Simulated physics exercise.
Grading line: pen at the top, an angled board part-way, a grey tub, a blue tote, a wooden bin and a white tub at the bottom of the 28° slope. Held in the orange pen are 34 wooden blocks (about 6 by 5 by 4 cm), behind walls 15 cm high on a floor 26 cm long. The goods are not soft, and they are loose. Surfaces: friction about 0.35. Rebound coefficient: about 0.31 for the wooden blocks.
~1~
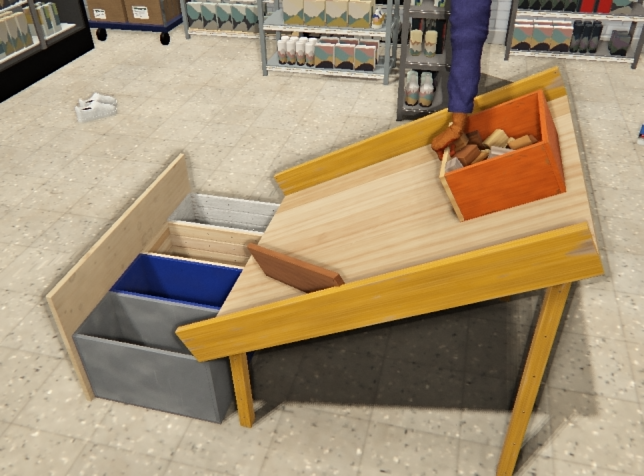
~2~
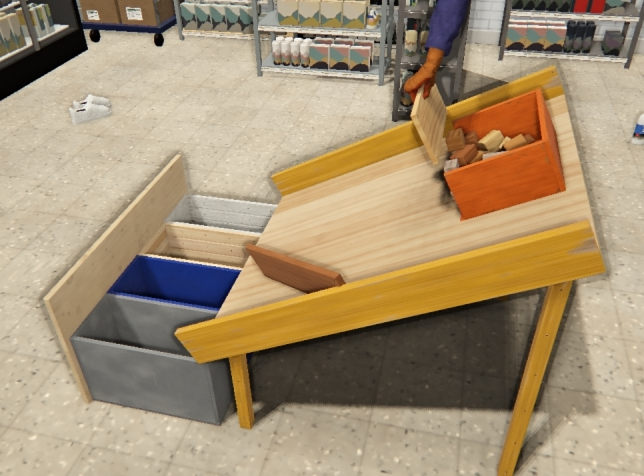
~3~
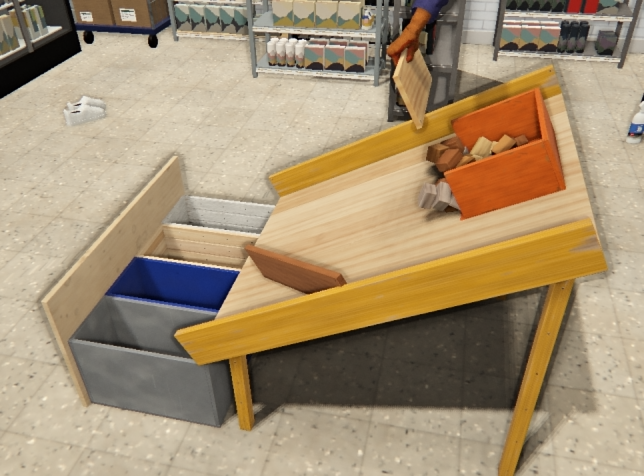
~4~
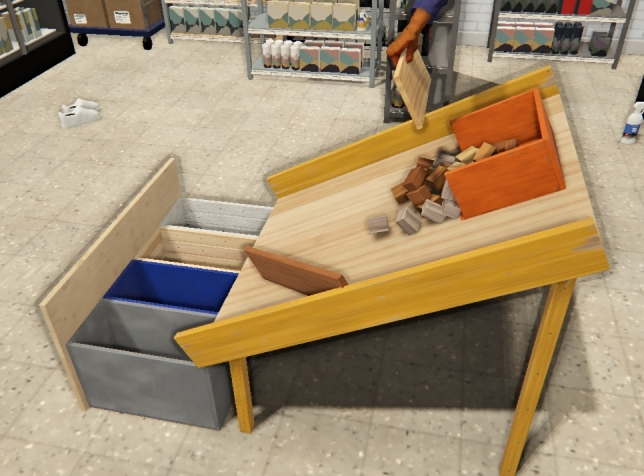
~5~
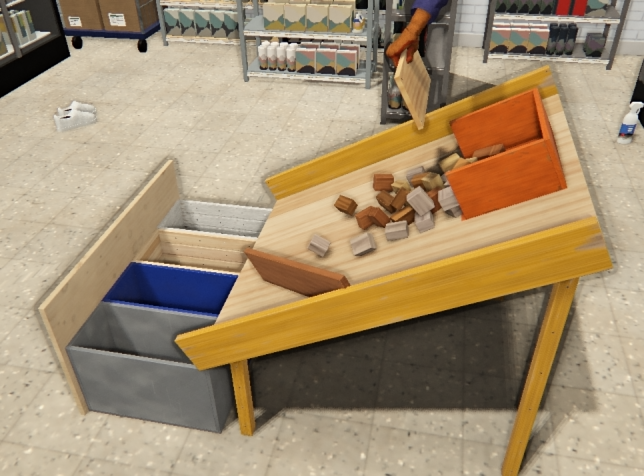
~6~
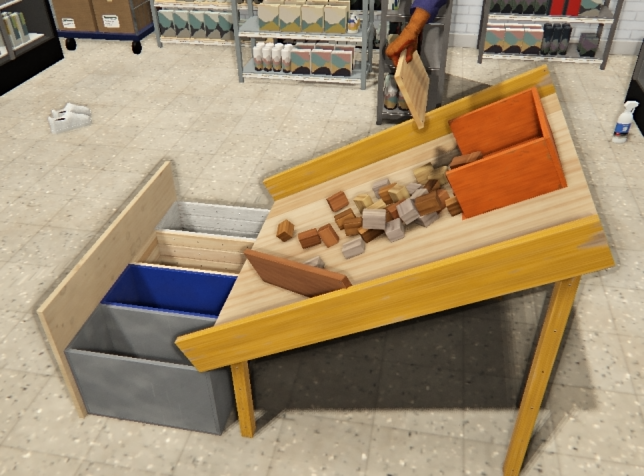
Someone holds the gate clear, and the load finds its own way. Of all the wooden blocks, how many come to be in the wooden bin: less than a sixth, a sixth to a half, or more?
I'd say the bulk of the wooden blocks wind up in the wooden bin.
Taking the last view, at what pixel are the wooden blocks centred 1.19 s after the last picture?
I'd put the middle close to (183, 303) in the last view.
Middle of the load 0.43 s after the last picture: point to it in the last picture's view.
Somewhere around (266, 251) in pixels.
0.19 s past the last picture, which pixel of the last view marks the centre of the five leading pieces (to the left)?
Close to (232, 259) in the last view.
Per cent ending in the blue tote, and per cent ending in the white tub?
Result: Near 25 % and near 0 %.
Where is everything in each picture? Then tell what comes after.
In the first frame (places track the rim corner closest to us here; the camera moves round a little), orange pen (542, 142); wooden bin (255, 270); all still inside.
In the second frame, orange pen (542, 141).
In the third frame, orange pen (542, 140); 7 out.
In the fourth frame, orange pen (543, 140); 16 out, the lowest block at (378, 225).
In the fifth frame, orange pen (544, 139); 24 out, the lowest block at (319, 246).
In the sixth frame, orange pen (544, 138); wooden bin (249, 276); 29 out.
Then, 0.19 s after the last picture, 1 in the wooden bin, 31 on the slope and 2 in the air.
Then, 0.43 s after the last picture, 2 in the blue tote, 5 in the wooden bin, 23 on the slope and 4 in the air.
Then, 0.76 s after the last picture, 7 in the blue tote, 19 in the wooden bin, 3 on the slope and 5 in the air.
When it is over (1.19 s after the last picture), 8 in the blue tote and 26 in the wooden bin. Asked share, 26 of 34, 76 per cent.
